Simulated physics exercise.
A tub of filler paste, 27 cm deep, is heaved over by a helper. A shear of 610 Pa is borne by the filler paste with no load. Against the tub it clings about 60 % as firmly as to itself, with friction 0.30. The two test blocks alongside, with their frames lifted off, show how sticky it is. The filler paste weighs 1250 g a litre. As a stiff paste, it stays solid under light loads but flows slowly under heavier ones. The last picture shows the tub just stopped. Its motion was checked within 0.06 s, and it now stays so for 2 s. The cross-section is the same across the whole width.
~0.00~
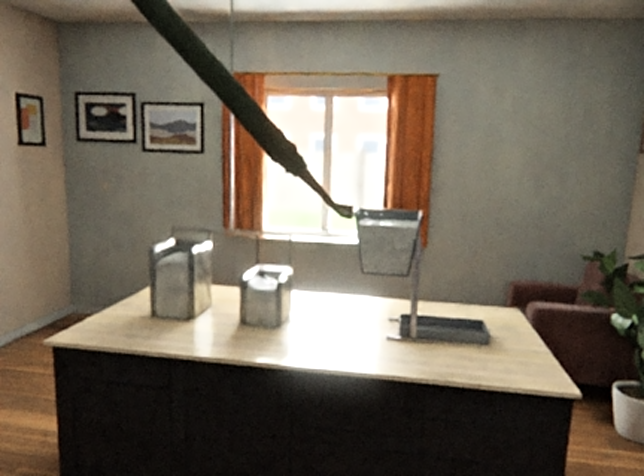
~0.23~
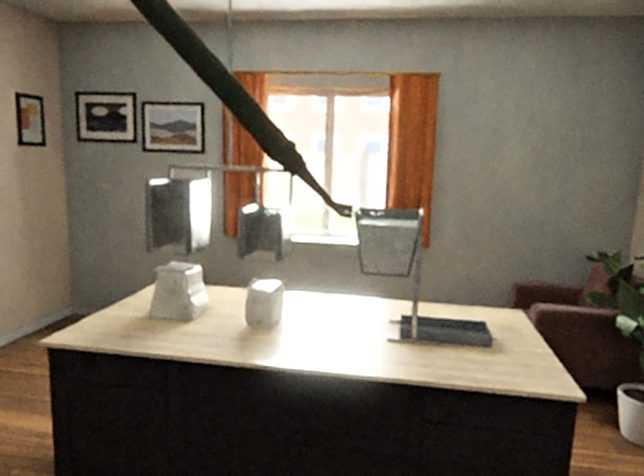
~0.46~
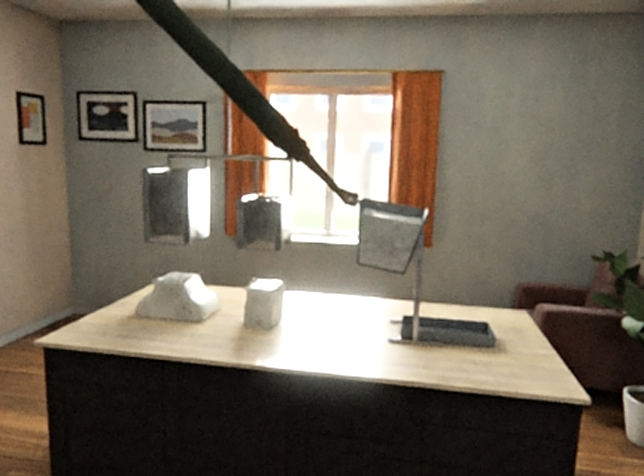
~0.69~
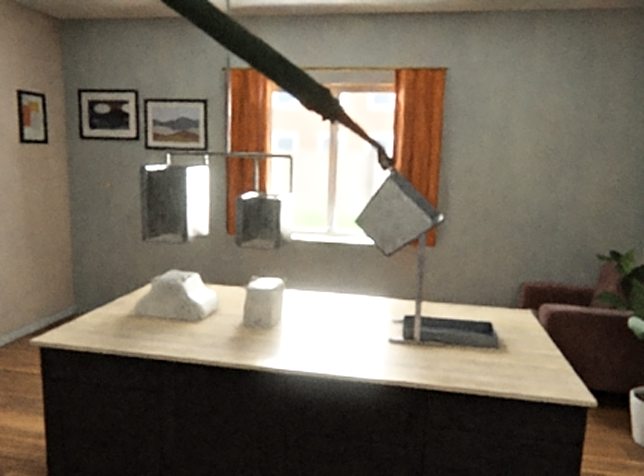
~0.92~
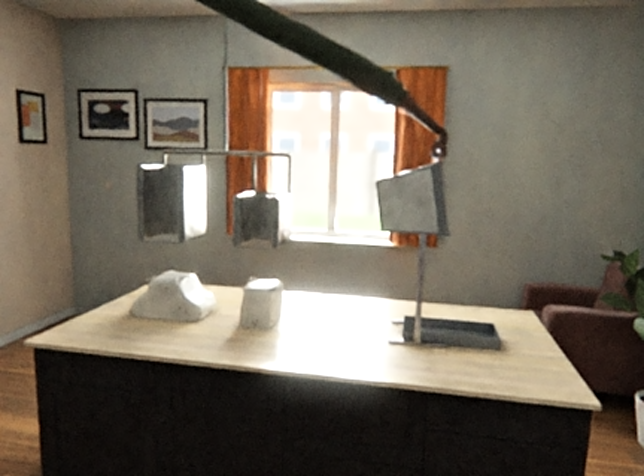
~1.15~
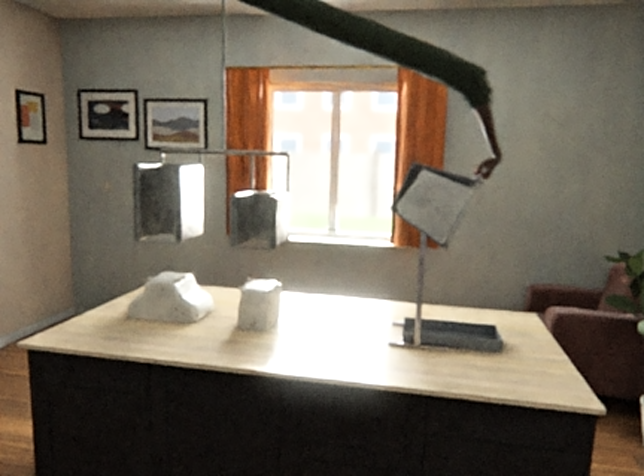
In a room with orange curtains, two metal sleeves rose off pale blocks on a table, the left block slumping, and then a dark arm swung right, tilting a grey tub far over.
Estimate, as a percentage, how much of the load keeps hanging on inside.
0 %.
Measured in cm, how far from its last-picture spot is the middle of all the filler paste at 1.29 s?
Some 13 cm.
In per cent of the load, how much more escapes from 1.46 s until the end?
Around 0 % of the whole load.
After 1.29 s, the tub is at 113 degrees and holds 60 %.
After 1.46 s, the tub is at 113 degrees and holds 0 %.
After 1.63 s, the tub is at 113 degrees and holds 0 %.
After 1.80 s, the tub is at 113 degrees and holds 0 %.
After 3.15 s, the tub is at 113 degrees and holds 0 %.
